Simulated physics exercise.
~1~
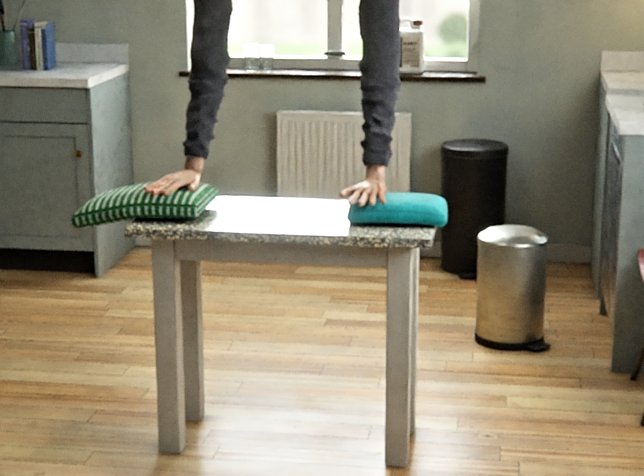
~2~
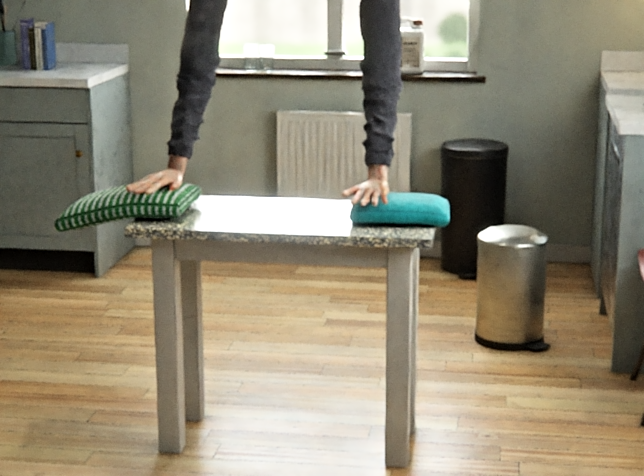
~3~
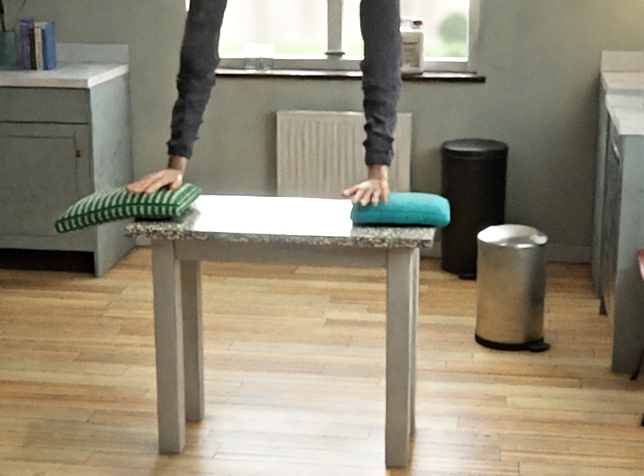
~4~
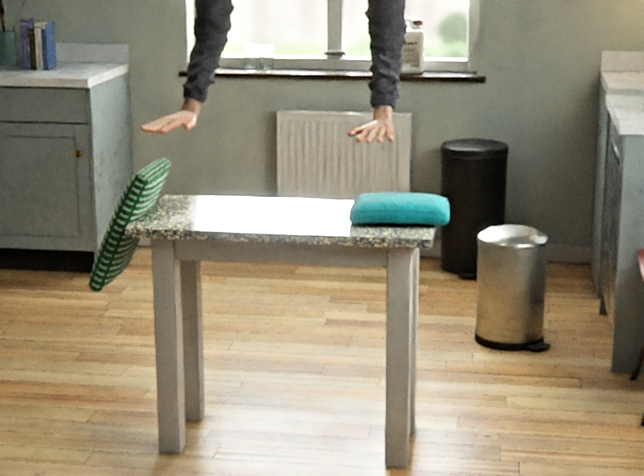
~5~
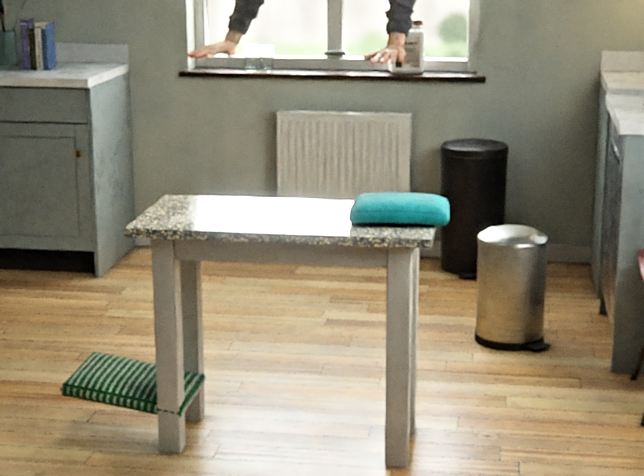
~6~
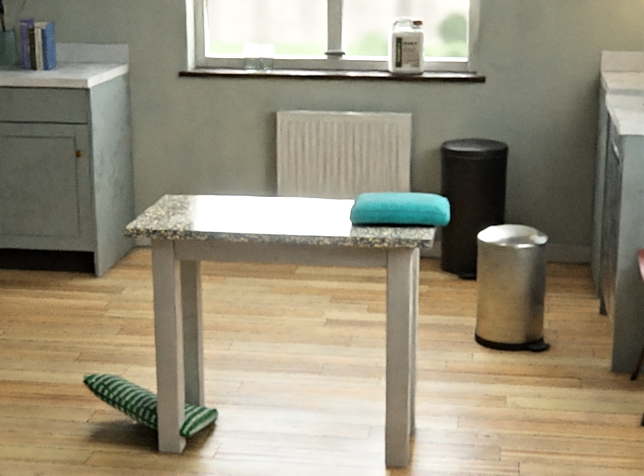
The video shows two hands pressing a green striped pillow and a turquoise cushion on a small table, shifting the pillow left over the edge. The hands lift away, and the pillow tips off and falls to the floor while the turquoise one stays on top.
